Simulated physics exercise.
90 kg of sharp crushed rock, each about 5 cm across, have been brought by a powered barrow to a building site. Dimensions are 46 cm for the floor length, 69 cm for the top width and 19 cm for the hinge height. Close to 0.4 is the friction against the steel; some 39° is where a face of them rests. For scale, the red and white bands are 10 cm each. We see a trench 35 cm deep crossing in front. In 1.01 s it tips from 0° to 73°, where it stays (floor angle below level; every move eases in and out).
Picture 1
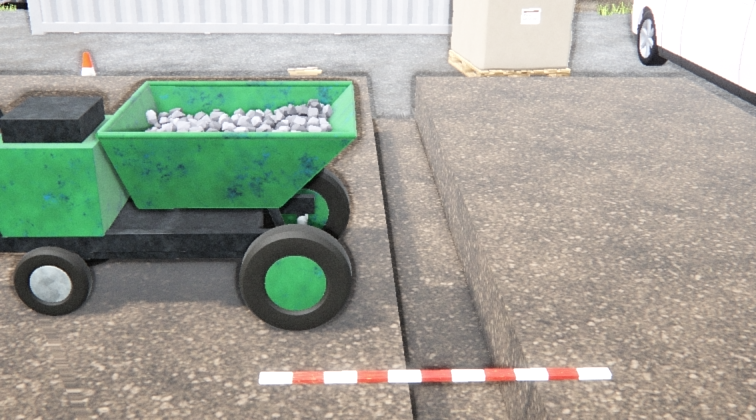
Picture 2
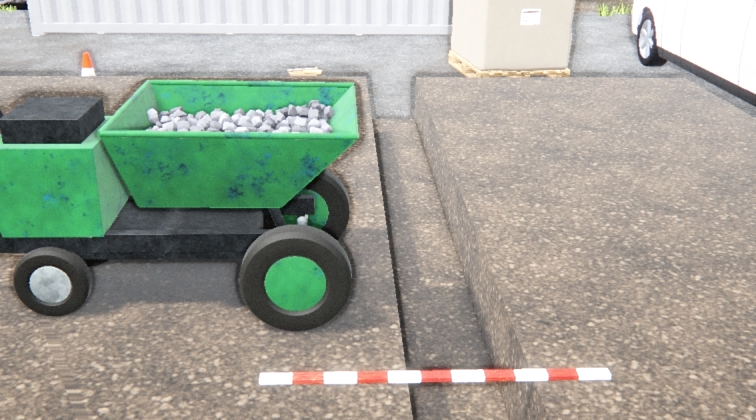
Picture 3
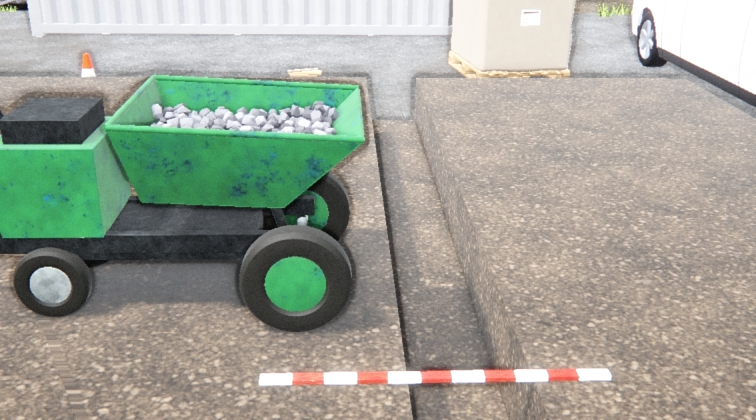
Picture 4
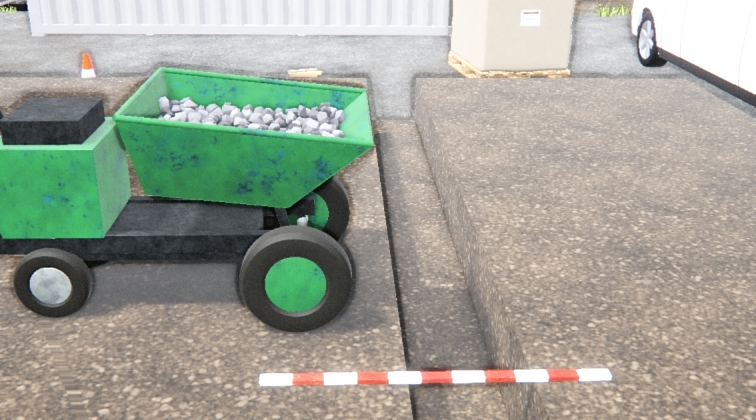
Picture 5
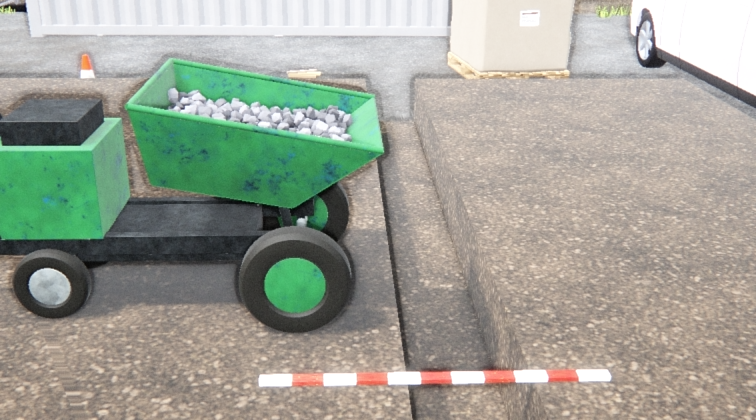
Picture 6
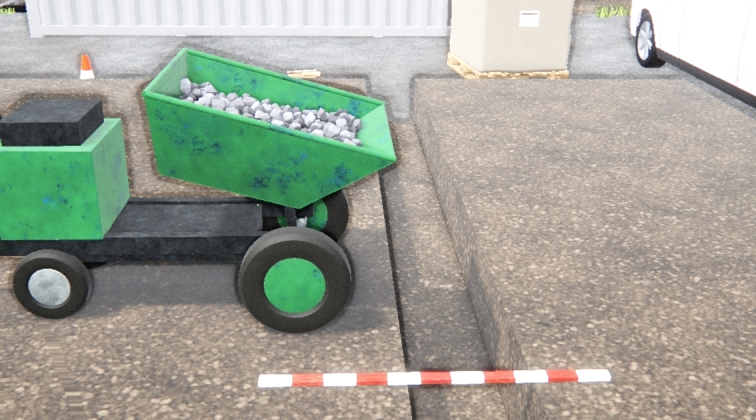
We see a green powered barrow carrying grey stones beside a trench, with a red and white striped bar in front; its tray starts level, then gradually tilts, the left end rising as the right lip lowers.
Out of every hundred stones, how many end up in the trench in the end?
Around 75 in every hundred.
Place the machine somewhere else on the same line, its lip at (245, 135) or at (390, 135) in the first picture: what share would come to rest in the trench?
Near 75 and near 45 percent.
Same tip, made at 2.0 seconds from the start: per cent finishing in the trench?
Then some 85 per cent would.
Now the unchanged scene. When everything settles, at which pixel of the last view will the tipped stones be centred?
Centre estimate: Around (474, 343).
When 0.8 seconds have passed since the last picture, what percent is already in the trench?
By that point it's something like 30 in a hundred.
Then, 0.5 s after the last picture the floor is at 62°, 100 % in the tray; the foremost stones are at (436, 204).
Then, 0.8 s after the last picture the floor is at 73°, 64 % in the tray, 30 % in the trench, 6 % past the trench; the foremost stones are at (522, 268).
Then, 1.2 s after the last picture the floor is at 73°, 17 % in the tray, 56 % in the trench, 26 % past the trench; the foremost stones are at (634, 292).
Then, 3.1 s after the last picture the floor is at 73°, 0 % in the tray, 75 % in the trench, 25 % past the trench; the foremost stones are at (669, 300).
